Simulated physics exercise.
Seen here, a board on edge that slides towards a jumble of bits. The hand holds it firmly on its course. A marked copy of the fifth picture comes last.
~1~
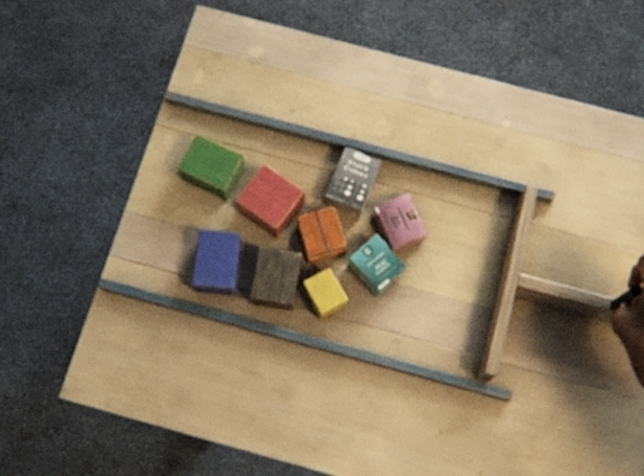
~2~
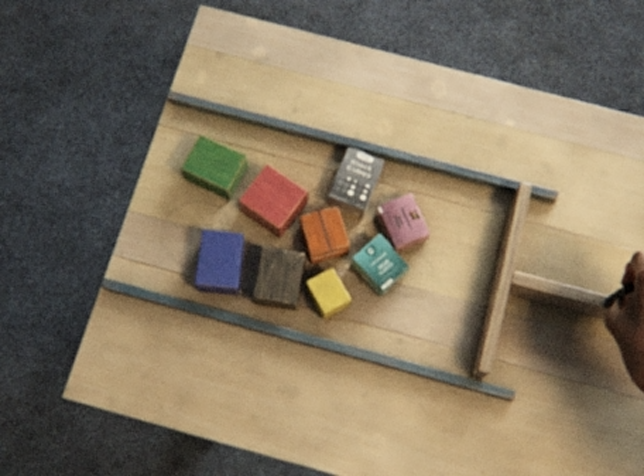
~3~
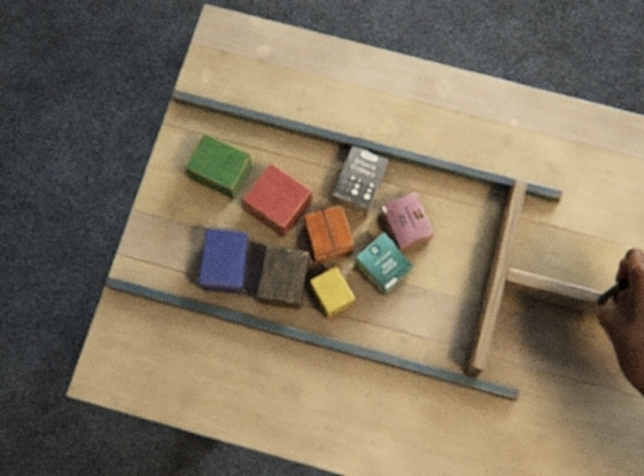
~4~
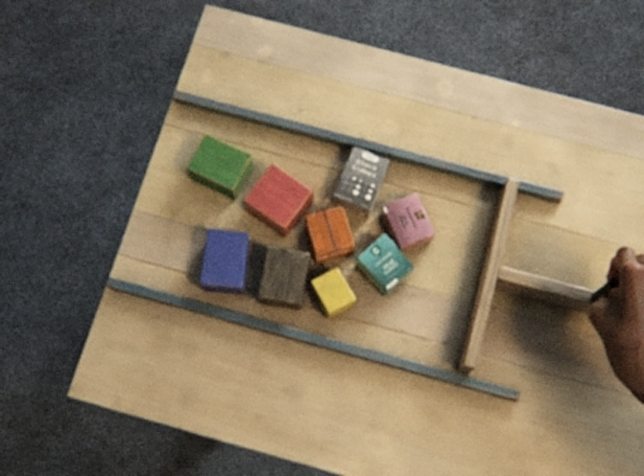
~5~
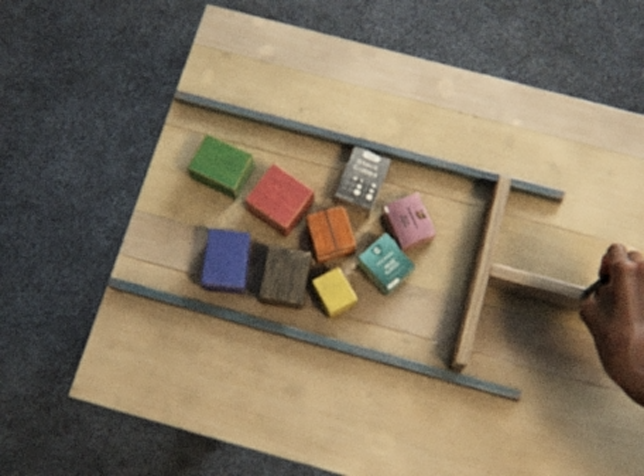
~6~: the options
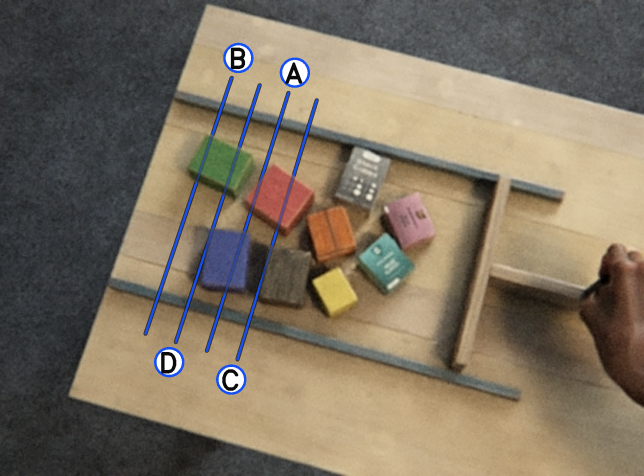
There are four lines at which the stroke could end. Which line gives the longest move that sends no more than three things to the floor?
Stop at D.
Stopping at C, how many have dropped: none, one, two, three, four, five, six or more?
By then, none.
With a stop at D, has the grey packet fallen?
No.
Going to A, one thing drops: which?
It is the green block.
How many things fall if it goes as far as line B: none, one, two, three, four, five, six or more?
In all, five.
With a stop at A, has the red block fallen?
No.
On the marked copy, A at (249, 216); B at (190, 201); C at (279, 224); D at (219, 208).
With D. Early on, board (389, 242); red block (275, 196); grey packet (343, 174).
Further on, board (295, 216); green block (169, 131); blue block (163, 251).
At the end, board (221, 196); green block over the edge; blue block over the edge; two fallen.
As for the rest, A is within the limit but short; B drops five; C is within the limit but short.
